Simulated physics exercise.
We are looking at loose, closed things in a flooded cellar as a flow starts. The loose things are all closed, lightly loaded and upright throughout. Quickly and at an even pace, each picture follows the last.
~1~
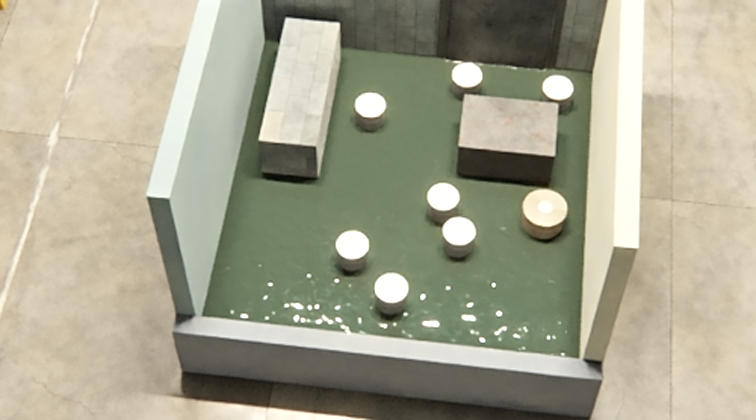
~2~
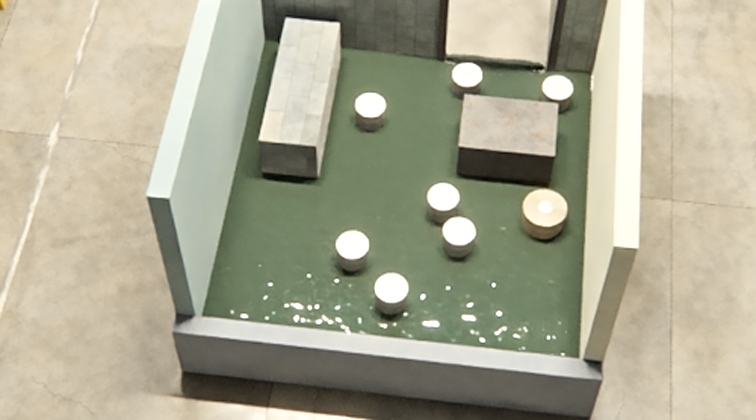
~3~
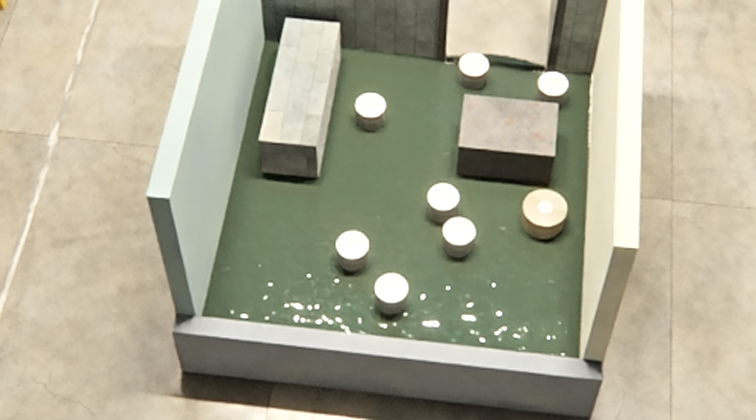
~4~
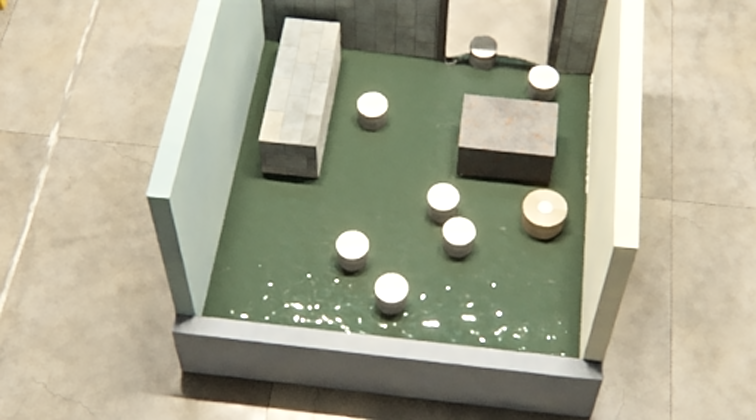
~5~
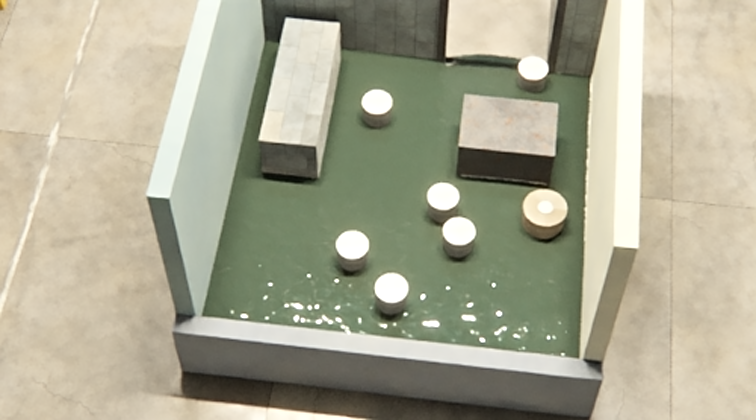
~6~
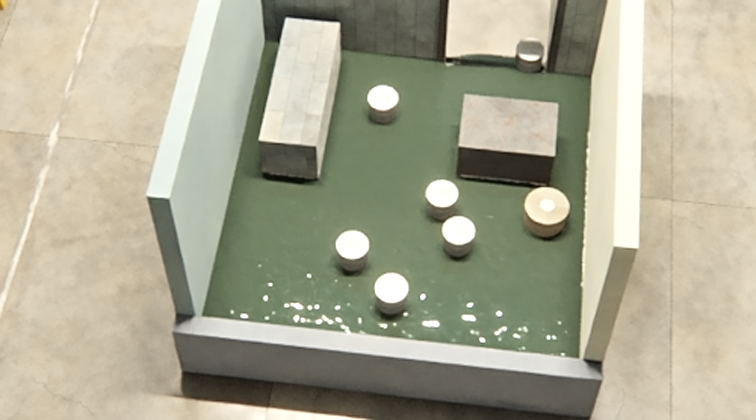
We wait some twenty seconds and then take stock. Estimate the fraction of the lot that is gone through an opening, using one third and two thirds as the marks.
My prediction is the high band.
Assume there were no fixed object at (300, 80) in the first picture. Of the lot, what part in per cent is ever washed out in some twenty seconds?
60 per cent.
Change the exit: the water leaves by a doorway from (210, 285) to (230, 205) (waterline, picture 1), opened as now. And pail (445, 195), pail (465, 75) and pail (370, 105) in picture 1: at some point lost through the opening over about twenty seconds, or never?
As listed: Carried outside, still in, gone.
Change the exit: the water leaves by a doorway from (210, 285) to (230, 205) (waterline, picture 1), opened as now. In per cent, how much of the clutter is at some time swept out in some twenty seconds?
Close to 60 percent, more or less.
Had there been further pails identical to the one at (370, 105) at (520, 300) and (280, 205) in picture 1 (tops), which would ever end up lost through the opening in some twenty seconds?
Remains, escapes.
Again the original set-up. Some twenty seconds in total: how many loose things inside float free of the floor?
It works out to 1.
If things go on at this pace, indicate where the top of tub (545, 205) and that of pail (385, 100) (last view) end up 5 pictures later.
About (568, 184) and (427, 66).
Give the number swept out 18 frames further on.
By then the total stands at 4.
A moment on, 2 of 8 are out; 6 afloat.
Next, 4 of 8 are out; 4 afloat.
Later, 6 of 8 are out; 2 afloat.
In the end, 6 of 8 are out; 1 afloat.
